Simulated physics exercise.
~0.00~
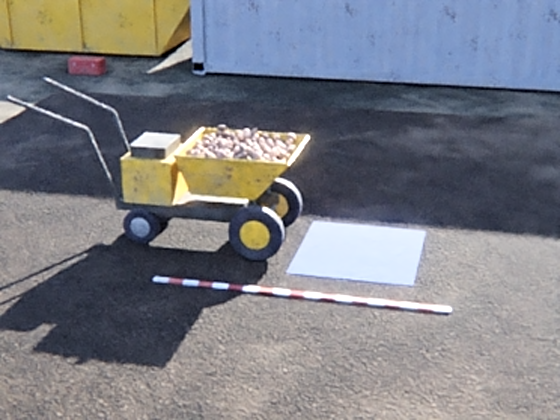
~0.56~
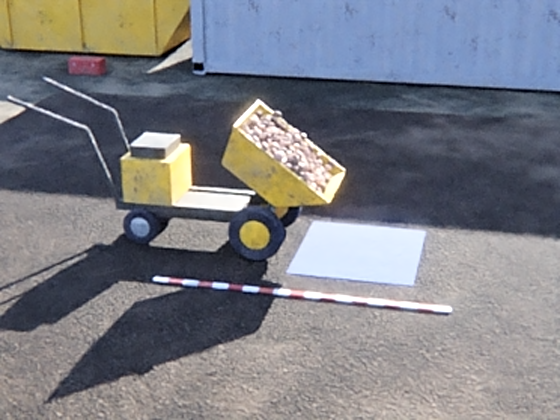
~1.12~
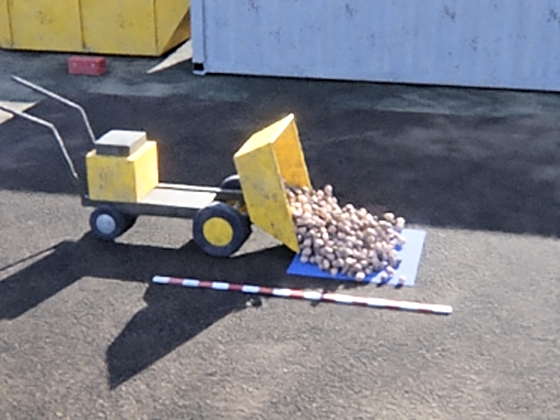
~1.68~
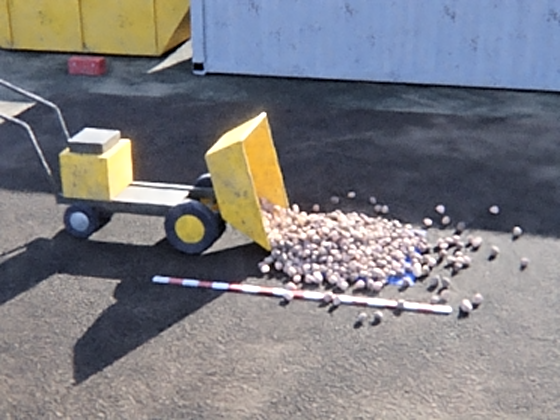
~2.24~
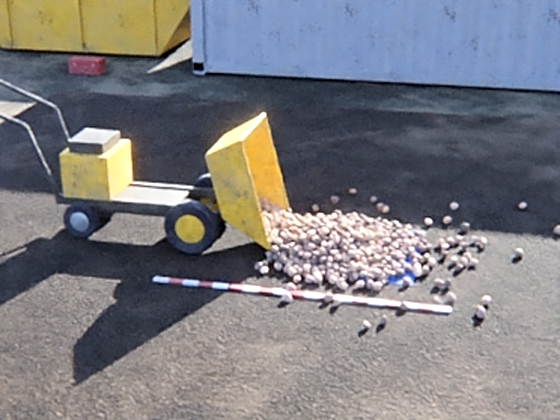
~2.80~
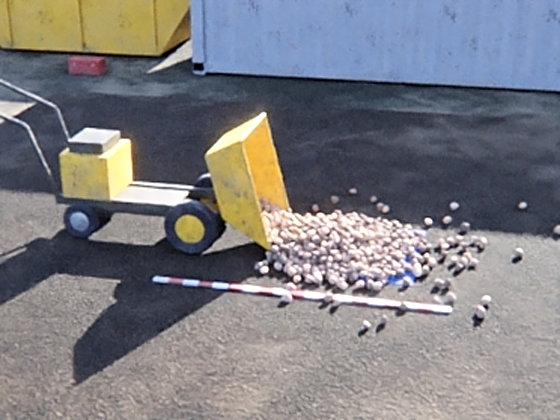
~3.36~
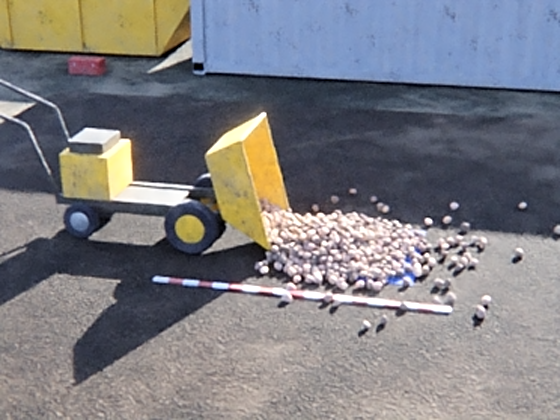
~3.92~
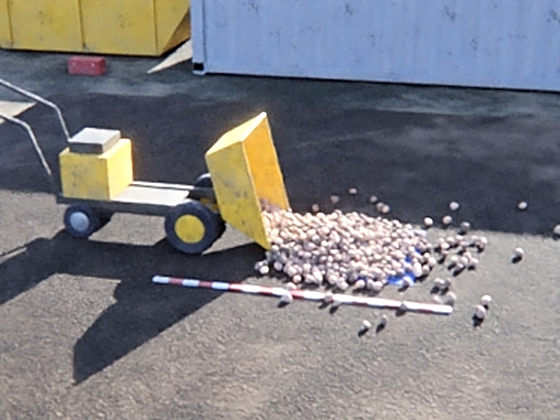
A yellow barrow tips its tray, spilling stones over a sheet, and backs left before stopping.
